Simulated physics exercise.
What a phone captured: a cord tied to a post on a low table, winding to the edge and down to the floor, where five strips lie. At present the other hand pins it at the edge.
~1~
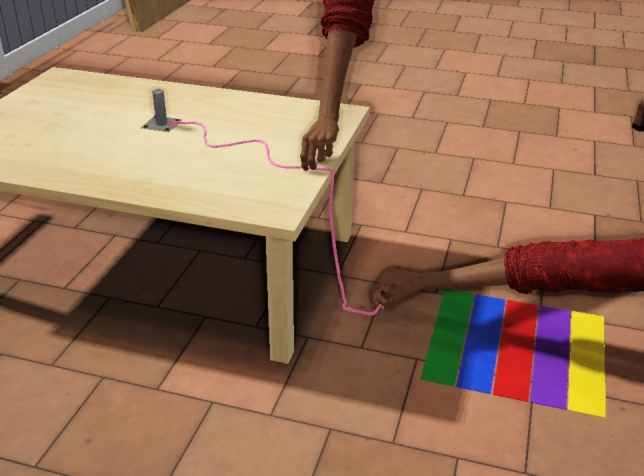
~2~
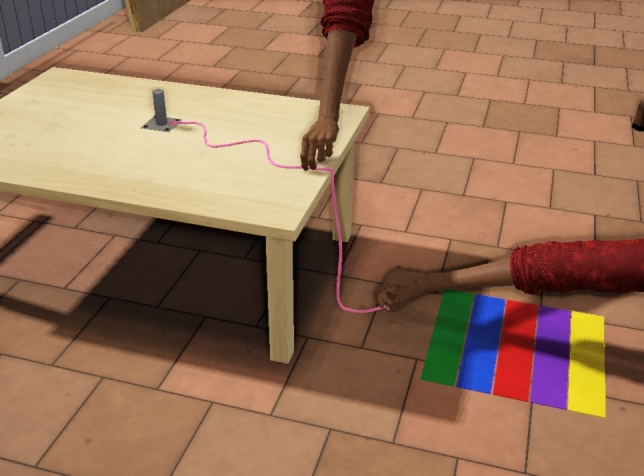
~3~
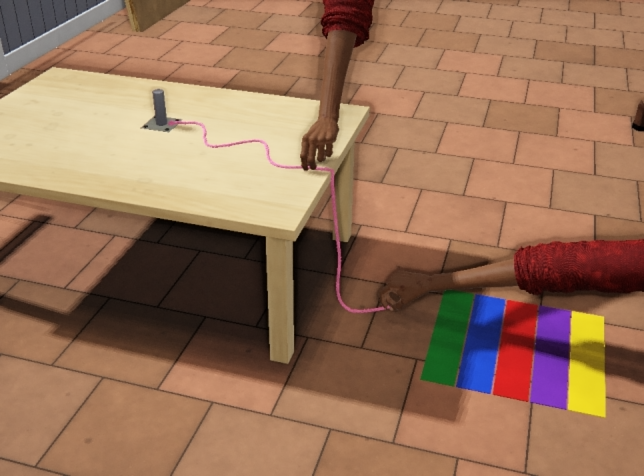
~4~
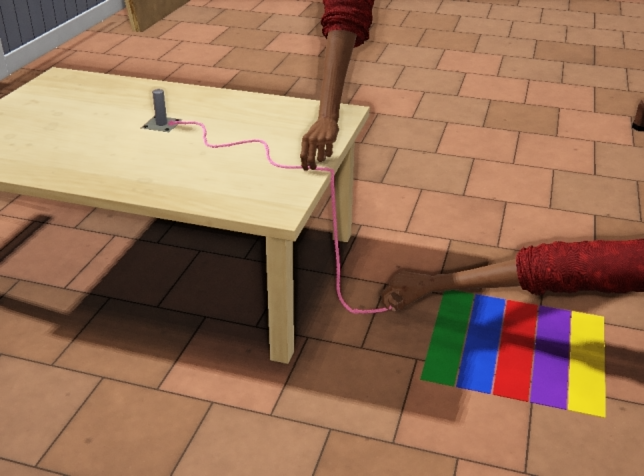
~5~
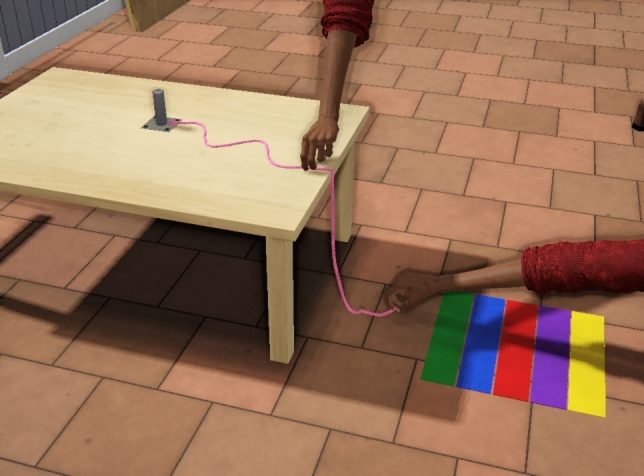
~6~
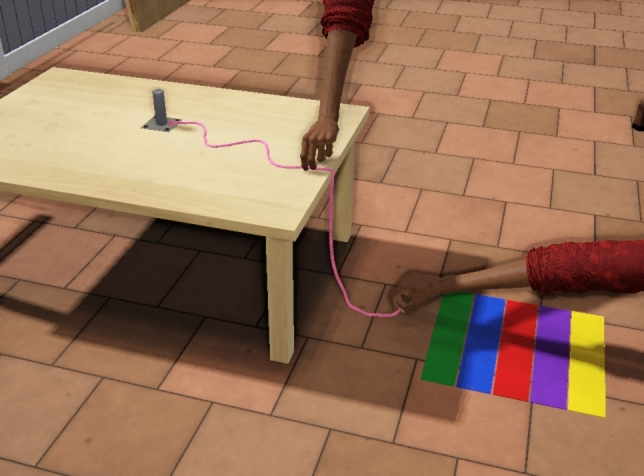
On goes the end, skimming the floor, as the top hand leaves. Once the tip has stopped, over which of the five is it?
Over the purple strip.
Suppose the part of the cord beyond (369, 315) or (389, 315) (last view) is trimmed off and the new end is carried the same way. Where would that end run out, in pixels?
First try near (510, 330), second near (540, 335).
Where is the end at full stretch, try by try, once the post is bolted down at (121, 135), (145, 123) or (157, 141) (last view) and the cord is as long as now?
The places come out near (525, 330), (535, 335) and (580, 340).
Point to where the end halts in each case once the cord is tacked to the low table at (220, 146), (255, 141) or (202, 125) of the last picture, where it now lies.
First try (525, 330), second try (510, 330), third try (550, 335).
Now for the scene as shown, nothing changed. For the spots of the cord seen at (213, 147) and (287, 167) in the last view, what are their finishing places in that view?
Result - first point (243, 143), second point (346, 178).
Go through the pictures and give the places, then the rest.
In the first picture, end (380, 305); green (442, 364); blue (477, 371); red (513, 379); purple (549, 386); yellow (587, 394).
In the second picture, end (385, 306); cord through (201, 125) (227, 146) (269, 158) (332, 176) (340, 239) (338, 299).
In the third picture, end (389, 307).
In the fourth picture, end (391, 307); cord through (201, 125) (227, 146) (269, 158) (332, 176) (336, 239) (341, 299).
In the fifth picture, end (395, 308).
In the sixth picture, end (400, 309); cord through (201, 125) (227, 146) (269, 158) (332, 176) (331, 238) (347, 299).
A little later, end near (488, 325); over blue.
Next, end near (532, 333); over red.
When it is tight, end near (559, 338); over purple. The purple one.
